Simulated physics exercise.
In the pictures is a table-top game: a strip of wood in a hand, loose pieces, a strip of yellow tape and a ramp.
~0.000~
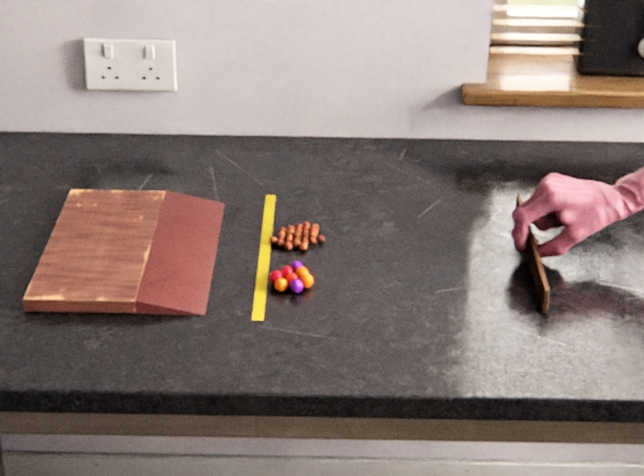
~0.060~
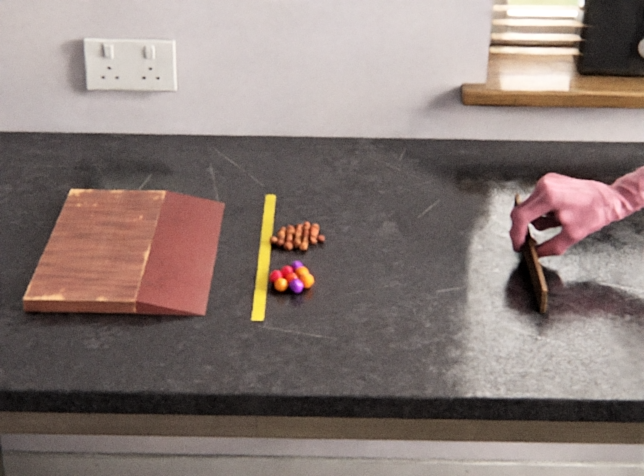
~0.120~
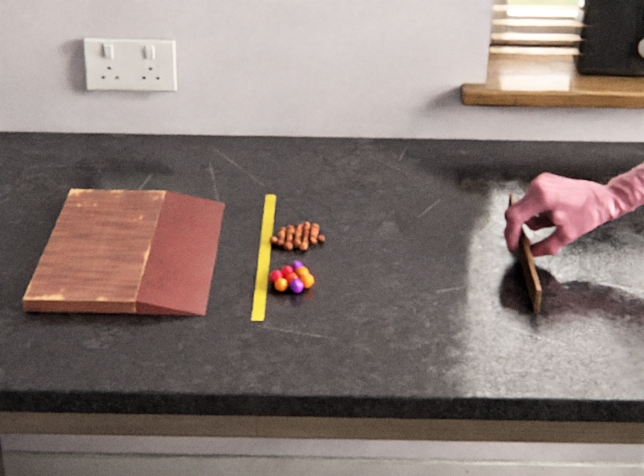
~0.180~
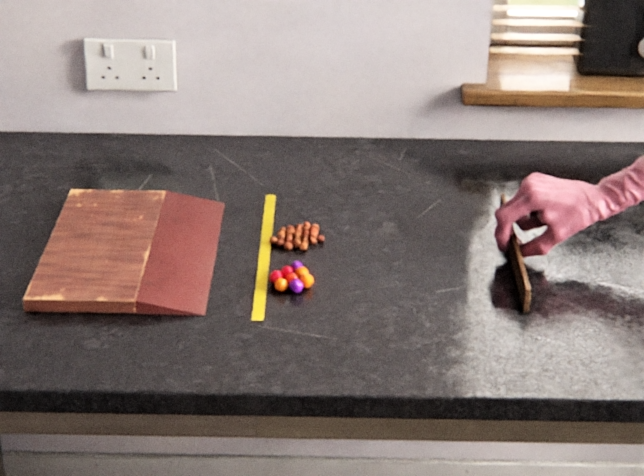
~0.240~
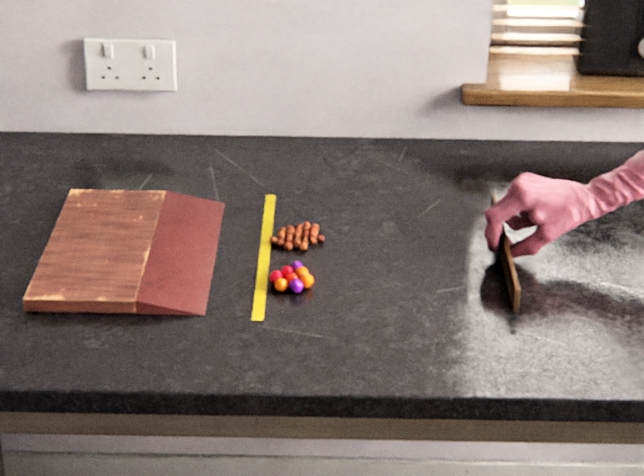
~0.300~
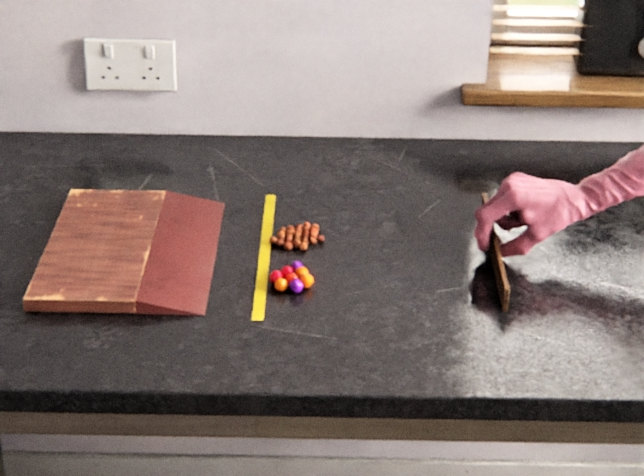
On a dark, scratched countertop against a pale wall with a white double socket, seen from the front and slightly above, a still camera looks on. A reddish-brown wooden ramp sits at left, with yellow tape, brown pellets and, nearer, red, orange and purple marbles to its right. At right, a pinkish hand holds a strip of wood upright and slides it slowly a short way left, while everything else stays still.
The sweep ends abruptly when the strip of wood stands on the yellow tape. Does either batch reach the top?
The nearer batch will fail to get any pieces up; the farther batch will fail to get any pieces up.
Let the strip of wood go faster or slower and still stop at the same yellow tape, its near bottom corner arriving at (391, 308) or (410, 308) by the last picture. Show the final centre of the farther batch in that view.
Try 1: Near (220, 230). Try 2: Near (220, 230).
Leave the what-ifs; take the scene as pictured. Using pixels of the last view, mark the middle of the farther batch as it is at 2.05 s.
Near (244, 236).
Around 1.02 s, strip of wood still moving, near (374, 235); nearer batch all short of the ramp; farther batch all short of the ramp.
Around 1.77 s, strip of wood stopped at the yellow tape; nearer batch all short of the ramp; farther batch all short of the ramp.
Around 2.05 s, strip of wood stopped at the yellow tape; nearer batch about half on the ramp, about half short of the ramp; farther batch all short of the ramp.
Finally (3.0 s), strip of wood stopped at the yellow tape; nearer batch none past the top, all short of the ramp; farther batch none past the top, all short of the ramp.
